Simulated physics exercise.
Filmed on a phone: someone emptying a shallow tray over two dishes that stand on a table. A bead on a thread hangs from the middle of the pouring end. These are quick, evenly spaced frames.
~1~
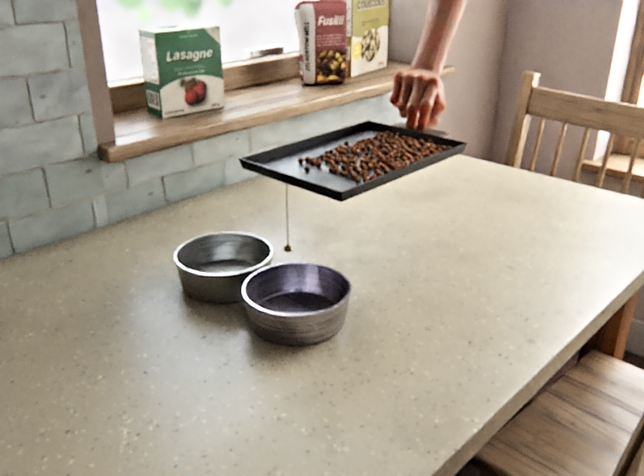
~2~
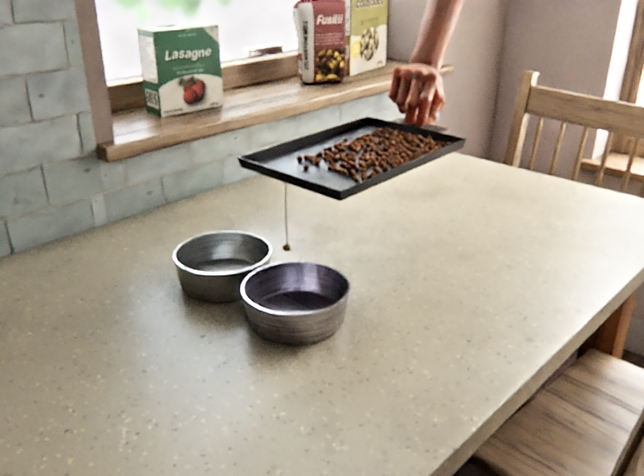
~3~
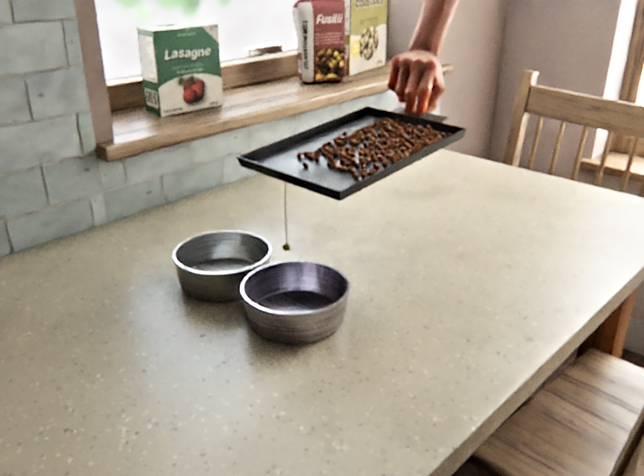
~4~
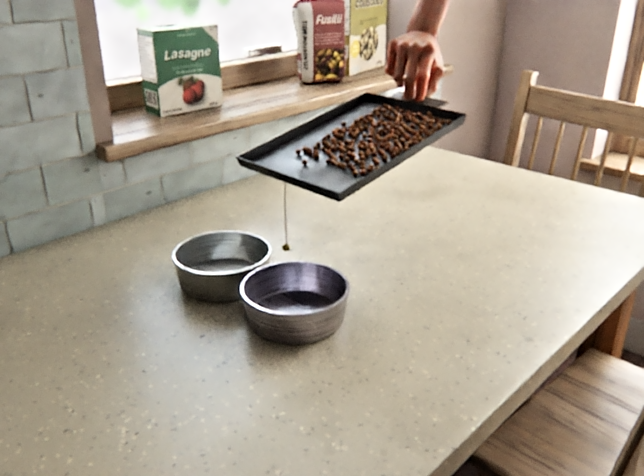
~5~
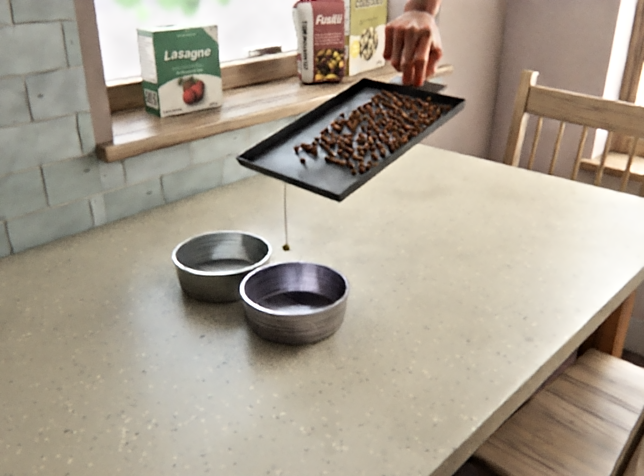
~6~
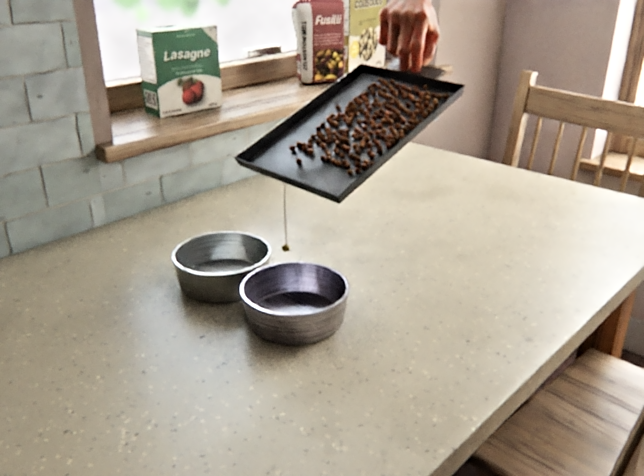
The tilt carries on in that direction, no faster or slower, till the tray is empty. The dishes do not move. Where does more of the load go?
More goes to the right-hand dish.
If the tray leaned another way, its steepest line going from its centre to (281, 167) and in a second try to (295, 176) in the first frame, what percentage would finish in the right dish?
In turn 0 and 30 in a hundred.
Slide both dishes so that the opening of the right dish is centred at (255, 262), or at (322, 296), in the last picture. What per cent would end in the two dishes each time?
Roughly 50 per cent, and 90 per cent.
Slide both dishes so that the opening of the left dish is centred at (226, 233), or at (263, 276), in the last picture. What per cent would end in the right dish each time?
In turn 60 and 10 in a hundred.
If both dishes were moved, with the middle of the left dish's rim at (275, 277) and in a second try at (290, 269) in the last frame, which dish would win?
In turn: The left one; the left-hand dish.
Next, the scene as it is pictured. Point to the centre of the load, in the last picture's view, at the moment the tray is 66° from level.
Close to (304, 190).
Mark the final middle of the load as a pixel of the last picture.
Close to (287, 312).
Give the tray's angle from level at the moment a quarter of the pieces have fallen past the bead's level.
At about 65°.
Soon after the last picture, tray tipped steeply; about two thirds on the tray; about a quarter in the right dish; a stray few in the left dish; a stray few outside both; about a quarter in the air.
A little later, tray tipped past a quarter turn; a small part on the tray; about half in the right dish; a small part in the left dish; a small part outside both; about a quarter in the air.
Later still, tray tipped past a quarter turn; most in the right dish; a small part in the left dish; a small part outside both.
At rest, tray tipped past a quarter turn; most in the right dish; a small part in the left dish; a small part outside both.
